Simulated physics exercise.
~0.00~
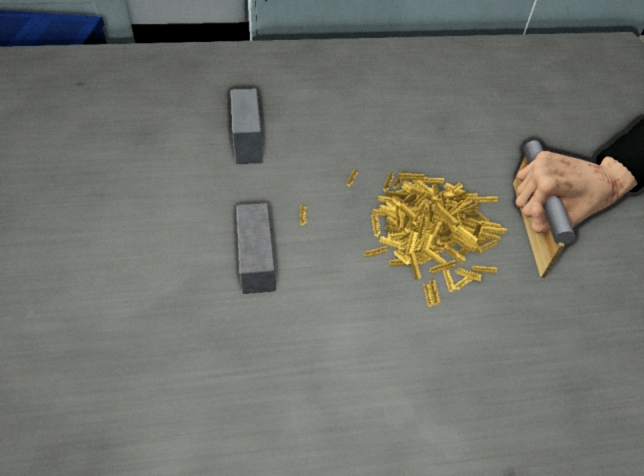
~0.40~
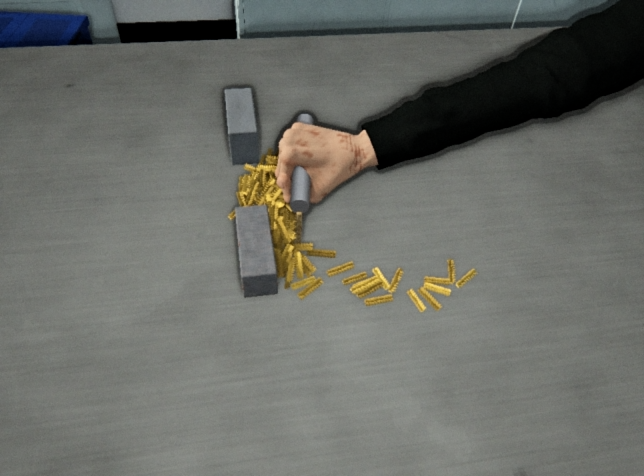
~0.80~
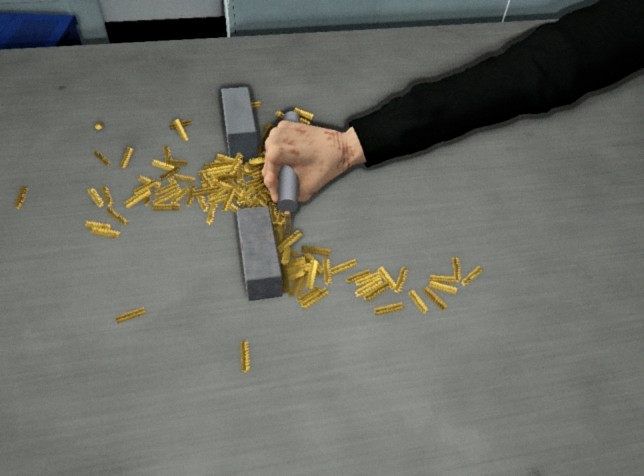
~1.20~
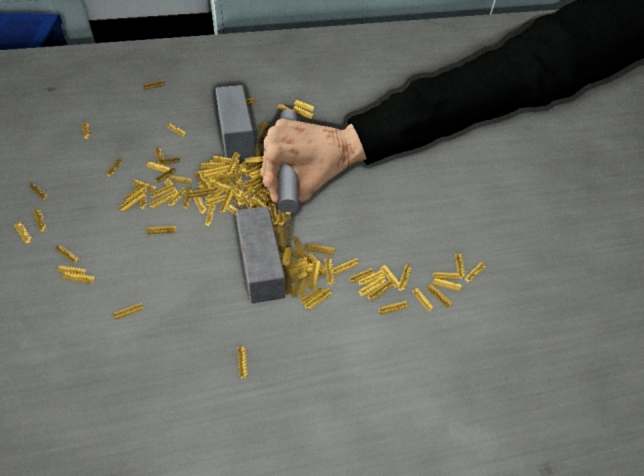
A hand pushing pasta pieces leftward with a scraper towards two grey blocks, many spilling through the gap while others remain behind.
